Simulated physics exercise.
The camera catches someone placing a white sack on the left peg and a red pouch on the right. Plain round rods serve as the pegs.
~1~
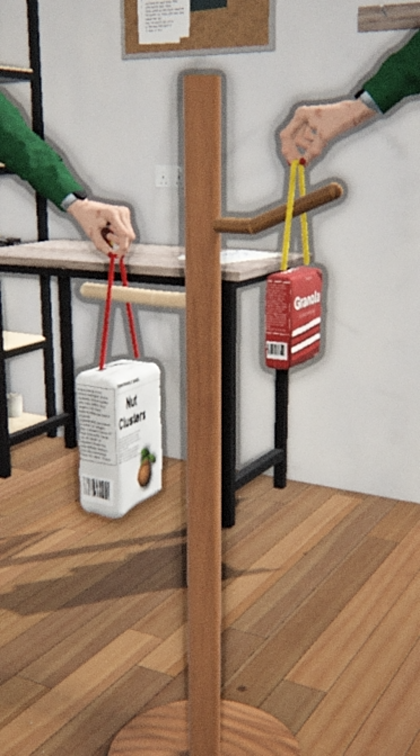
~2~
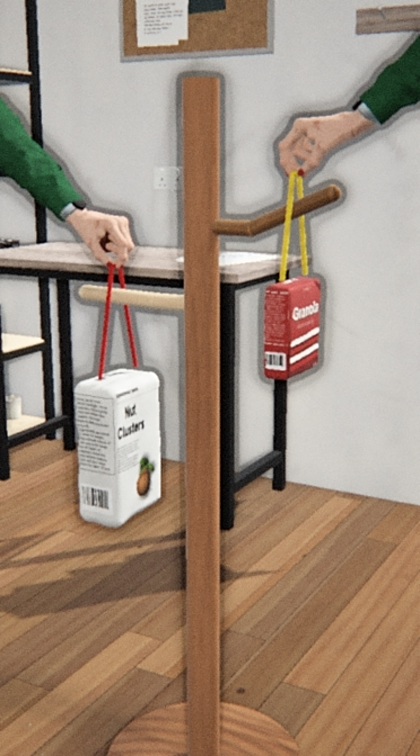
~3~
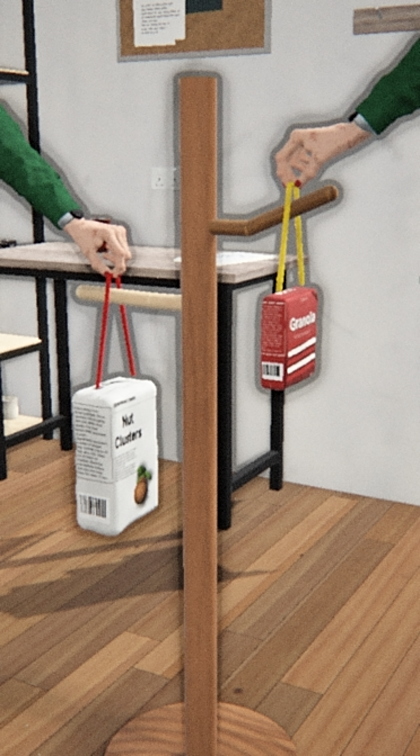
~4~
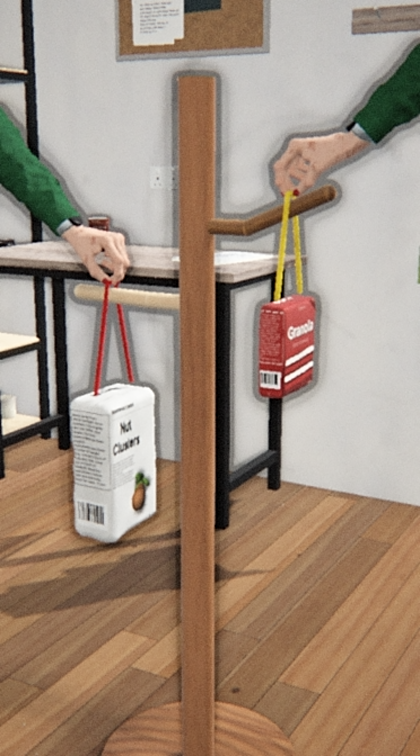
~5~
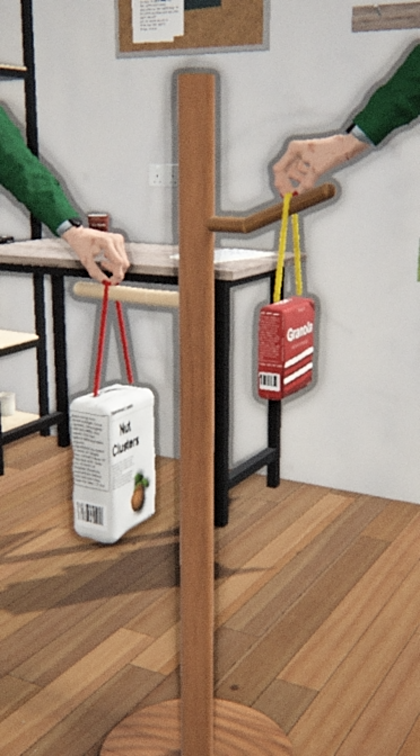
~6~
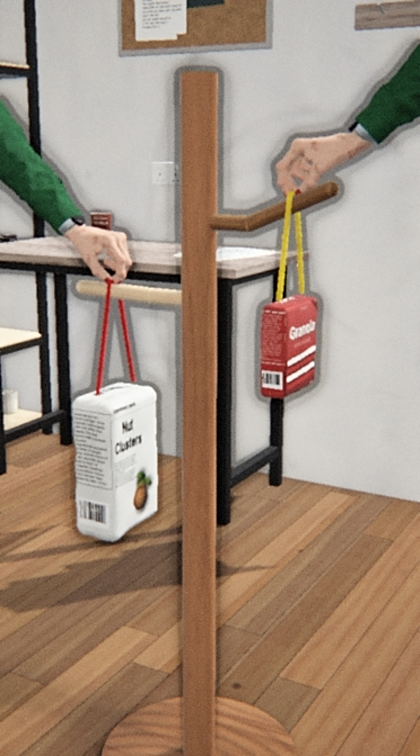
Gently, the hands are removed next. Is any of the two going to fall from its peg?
The white sack stays aloft. The red pouch stays aloft.
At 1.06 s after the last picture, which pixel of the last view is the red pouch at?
Position: Approx. (239, 361).
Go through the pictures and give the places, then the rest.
White sack (121, 436); red pouch (294, 317); left peg tip (87, 290); right peg tip (334, 191), in the first frame.
White sack (120, 445); red pouch (293, 327), in the second frame.
White sack (118, 454); red pouch (290, 337), in the third frame.
White sack (116, 460); red pouch (288, 346), in the fourth frame.
White sack (115, 461); red pouch (287, 347), in the fifth frame.
White sack (118, 459); red pouch (289, 346); left peg tip (83, 287), about level; right peg tip (331, 189), pointing up, in the sixth frame.
Then, 0.22 s after the last picture, white sack hanging near (118, 460); red pouch hanging near (288, 350).
Then, 0.54 s after the last picture, white sack hanging near (115, 462); red pouch hanging near (273, 354).
Then, 1.06 s after the last picture, white sack hanging near (117, 462); red pouch hanging near (240, 361).
At rest, white sack hanging near (116, 462); red pouch hanging near (255, 364). The white sack remains on its peg and the red pouch stays hanging.
